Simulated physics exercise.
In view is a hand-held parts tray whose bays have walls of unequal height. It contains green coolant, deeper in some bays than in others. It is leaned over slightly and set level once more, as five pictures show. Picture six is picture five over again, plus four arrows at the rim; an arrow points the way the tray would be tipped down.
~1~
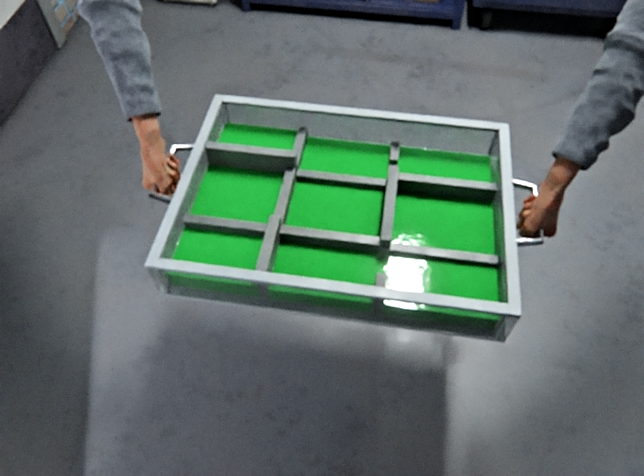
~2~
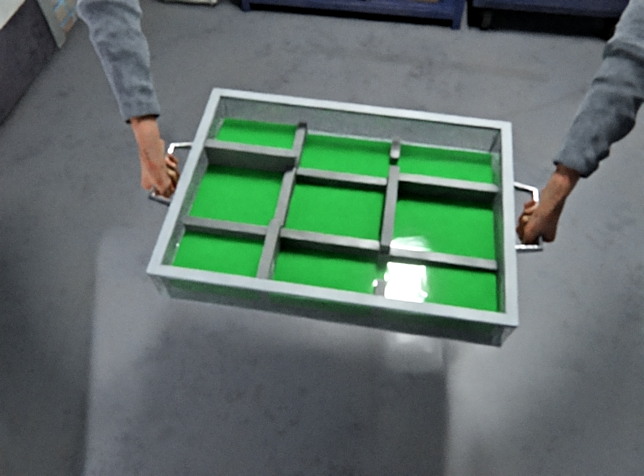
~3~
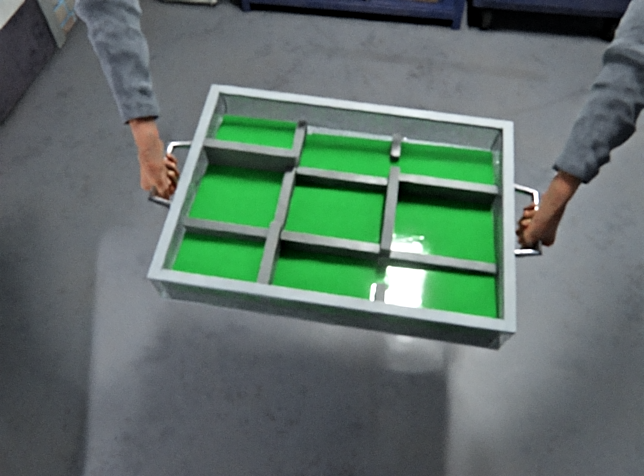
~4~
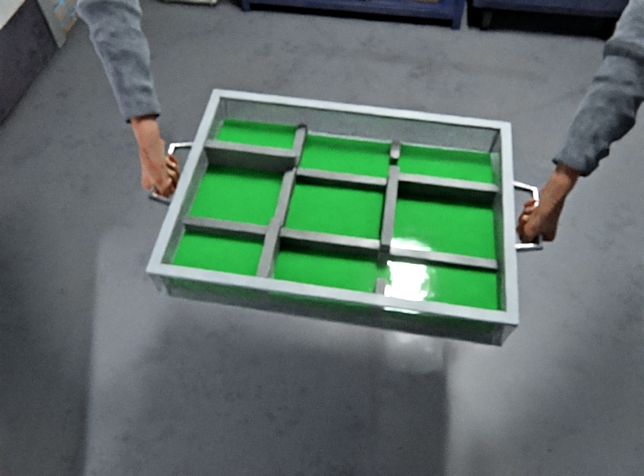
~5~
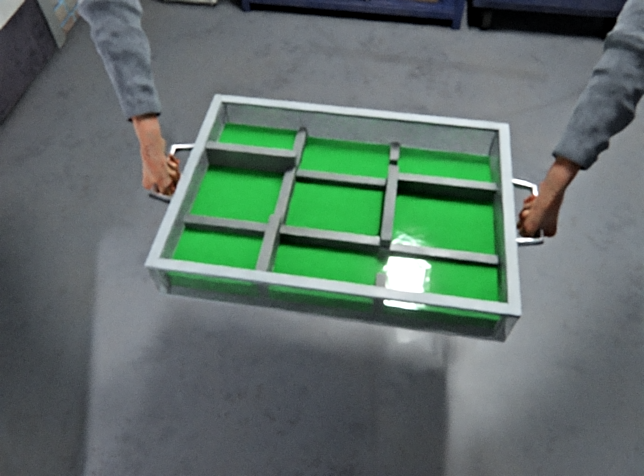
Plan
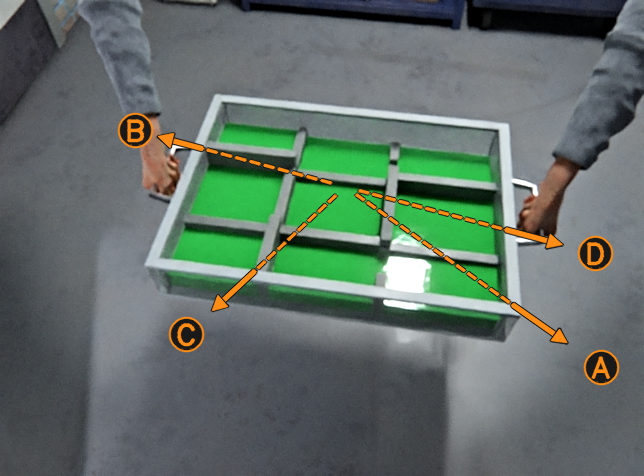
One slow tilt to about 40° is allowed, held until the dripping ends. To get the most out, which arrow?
I would pick arrow A.
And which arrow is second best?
C it is.
In orange, A ends at (562, 340); B ends at (163, 138); C ends at (216, 307); D ends at (557, 243).
With A, about 22 % stays in the tray, the largest part in the front right bay.
With B, about 36 % stays in the tray, the largest part in the centre left bay.
With C, about 30 % stays in the tray, the largest part in the front left bay.
With D, about 37 % stays in the tray, the largest part in the front right bay.
